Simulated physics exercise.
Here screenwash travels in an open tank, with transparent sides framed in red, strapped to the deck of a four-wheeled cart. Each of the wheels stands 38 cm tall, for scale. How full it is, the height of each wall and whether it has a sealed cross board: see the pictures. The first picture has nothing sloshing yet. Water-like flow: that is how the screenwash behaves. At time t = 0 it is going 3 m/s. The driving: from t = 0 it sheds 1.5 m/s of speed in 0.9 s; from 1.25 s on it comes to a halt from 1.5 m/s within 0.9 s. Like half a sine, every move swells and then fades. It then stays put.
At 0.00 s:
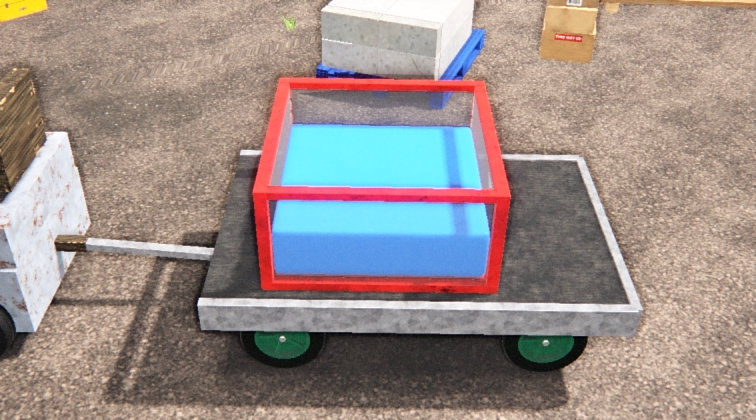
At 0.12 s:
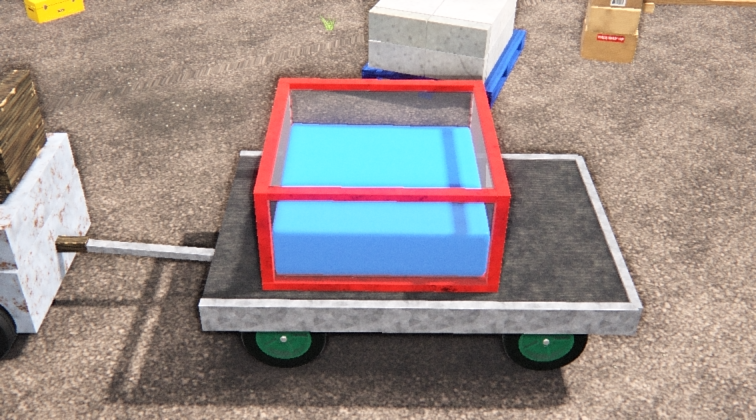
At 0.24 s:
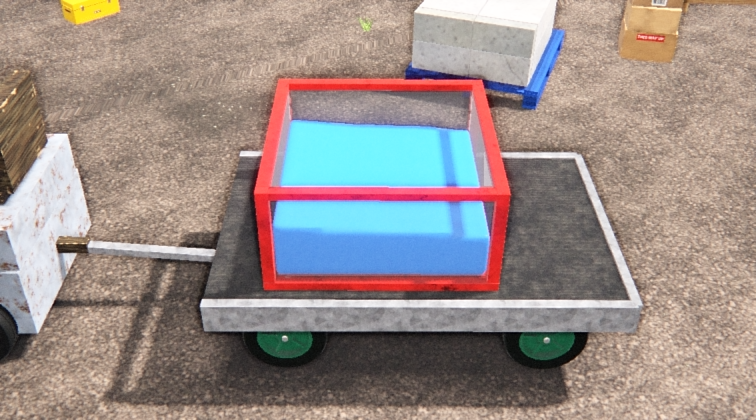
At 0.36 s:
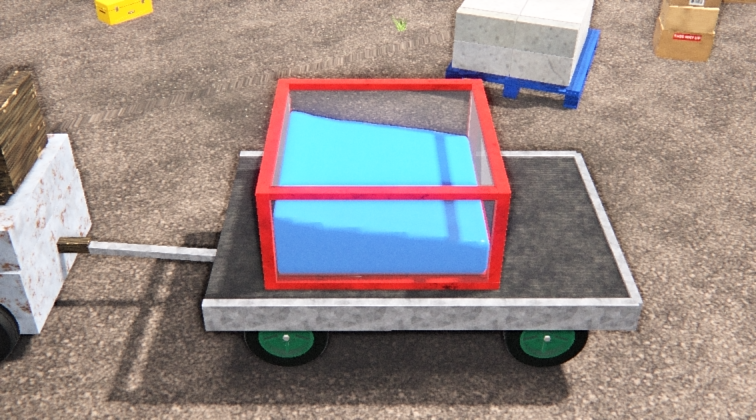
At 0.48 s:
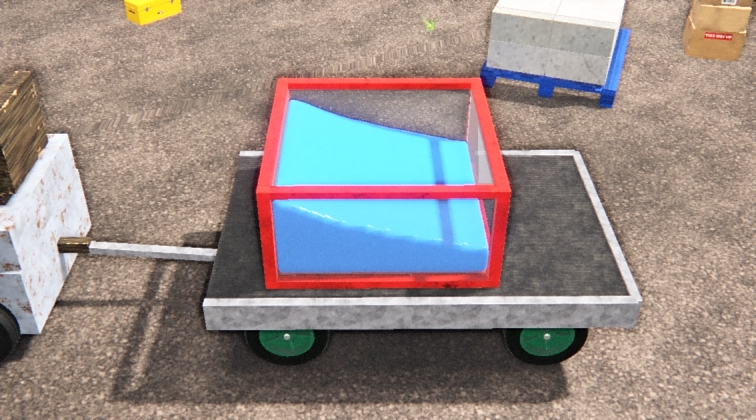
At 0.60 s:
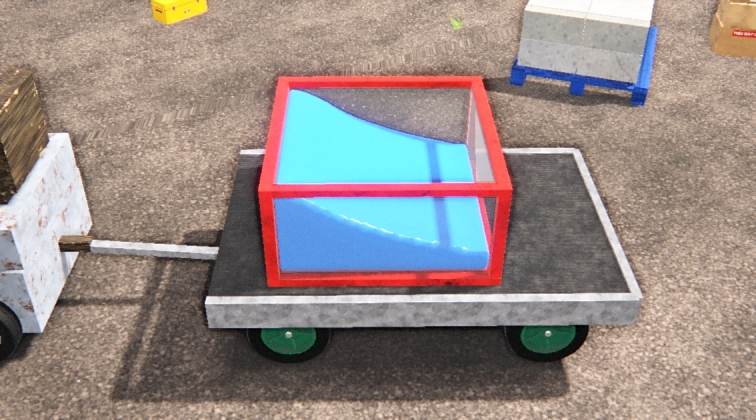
At first, blue liquid lies level in a clear, red-framed open tank on a flat trailer hitched behind a vehicle at left. As the pallet of blocks and boxes behind shift to the right, the liquid climbs the left wall and sinks at the right, its surface growing steeper and curved.
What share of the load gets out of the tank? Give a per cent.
About 13 per cent.
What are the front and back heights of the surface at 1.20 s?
Front 22 cm, back 34 cm.
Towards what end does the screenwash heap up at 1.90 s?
Tilt: Towards the forward end.
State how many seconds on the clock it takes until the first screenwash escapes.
2.3 s.
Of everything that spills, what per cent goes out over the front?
Spill fraction there: Roughly 70 per cent.
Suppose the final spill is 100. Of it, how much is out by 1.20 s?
I'd say somewhere near 0 per cent.
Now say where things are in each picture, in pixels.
In the first frame, the surface is at (291, 220) by the front wall; at (471, 222) by the back wall; it shows no tilt against the walls; the front is on the left, levels are read along the near wall; a wheel hub at (547, 348).
In the second frame, the surface is at (292, 220) by the front wall; at (471, 222) by the back wall; it shows no tilt against the walls.
In the third frame, the surface is at (292, 214) by the front wall; at (471, 226) by the back wall; it climbs 5° towards the front.
In the fourth frame, the surface is at (292, 207) by the front wall; at (471, 230) by the back wall; it climbs 9° towards the front.
In the fifth frame, the surface is at (470, 236) by the back wall; it climbs 16° towards the front.
In the sixth frame, the surface is at (293, 182) by the front wall; at (471, 240) by the back wall; it climbs 22° towards the front; a wheel hub at (549, 339).
Then, 1.20 s in, the surface is 21 cm up at the front and 35 cm at the back; nothing has left.
Then, 1.90 s in, the surface is 54 cm up at the front and 9 cm at the back; nothing has left.
Then, 2.70 s in, the surface is 12 cm up at the front and 44 cm at the back; 8 per cent is out, over the front.
Then, 5.14 s in, 13 per cent is out, mostly over the front, some over the back, 24 of 194 litres.
